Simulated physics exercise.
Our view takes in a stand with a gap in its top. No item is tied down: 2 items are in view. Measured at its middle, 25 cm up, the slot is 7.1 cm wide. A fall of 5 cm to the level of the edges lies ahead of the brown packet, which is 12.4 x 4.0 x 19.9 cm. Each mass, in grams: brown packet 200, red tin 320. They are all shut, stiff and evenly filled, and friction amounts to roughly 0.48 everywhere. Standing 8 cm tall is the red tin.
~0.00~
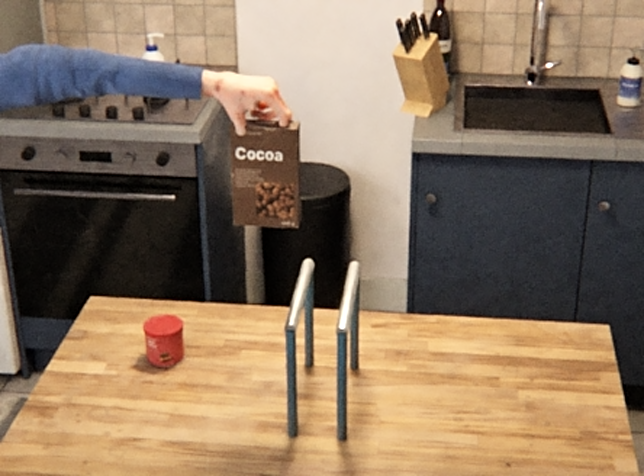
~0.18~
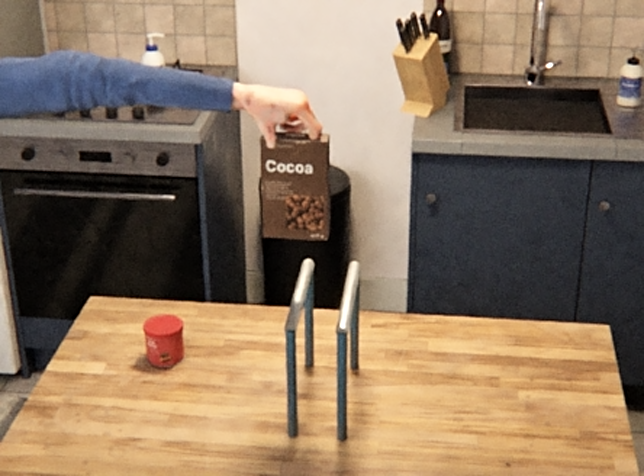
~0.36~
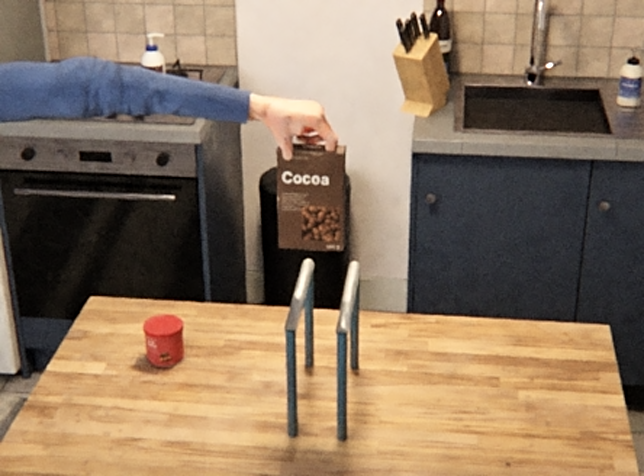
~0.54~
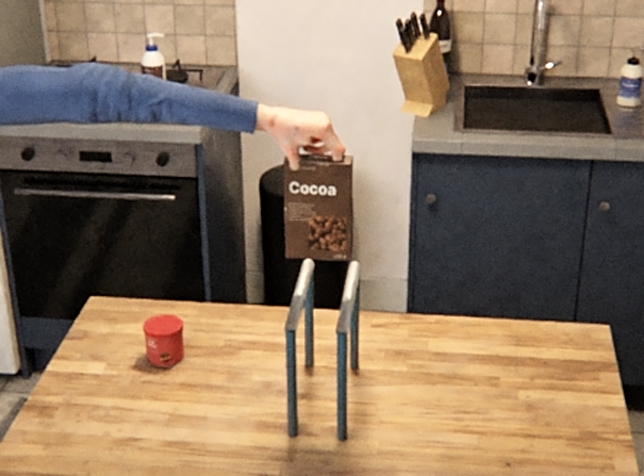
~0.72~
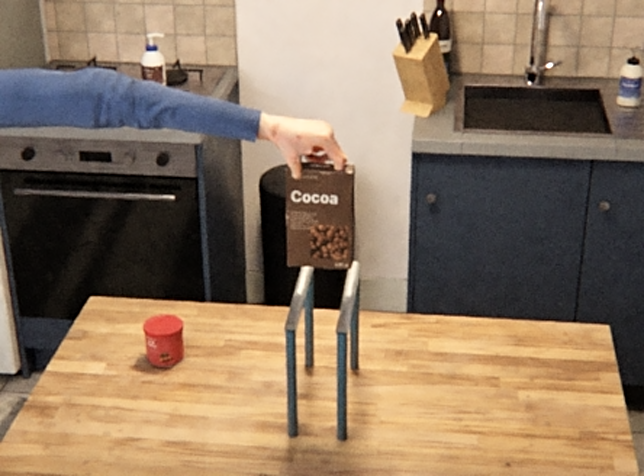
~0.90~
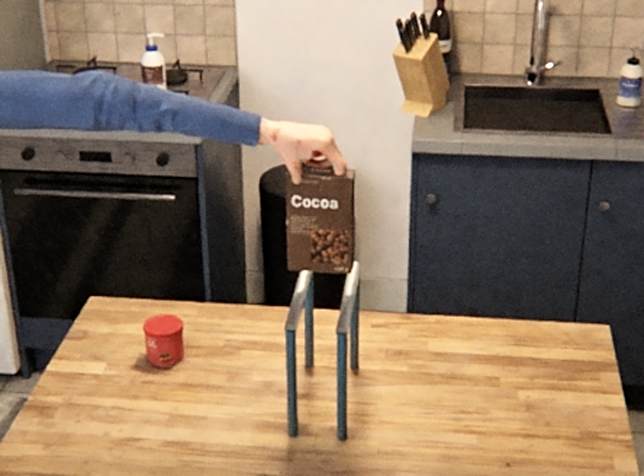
To begin with, a hand in a blue sleeve holds a brown cocoa packet up at the left, above a wooden table with a red tin and a metal stand. The arm carries the packet rightward and gradually lower, slowing near the stand. Finally, the hand holds it still, upright over the stand's gap.
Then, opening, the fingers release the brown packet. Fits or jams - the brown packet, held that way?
It is left up high.
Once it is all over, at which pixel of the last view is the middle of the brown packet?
(321, 245).
After 1.22 s, brown packet slid 5 cm near (321, 245).
After 1.56 s, brown packet resting near (321, 245).
At rest (1.9 s), not toppled but over 4 cm from the start, brown packet; red tin in place, give or take 4 cm. Seen from the same camera at the end, brown packet near (321, 245). The packet is caught.
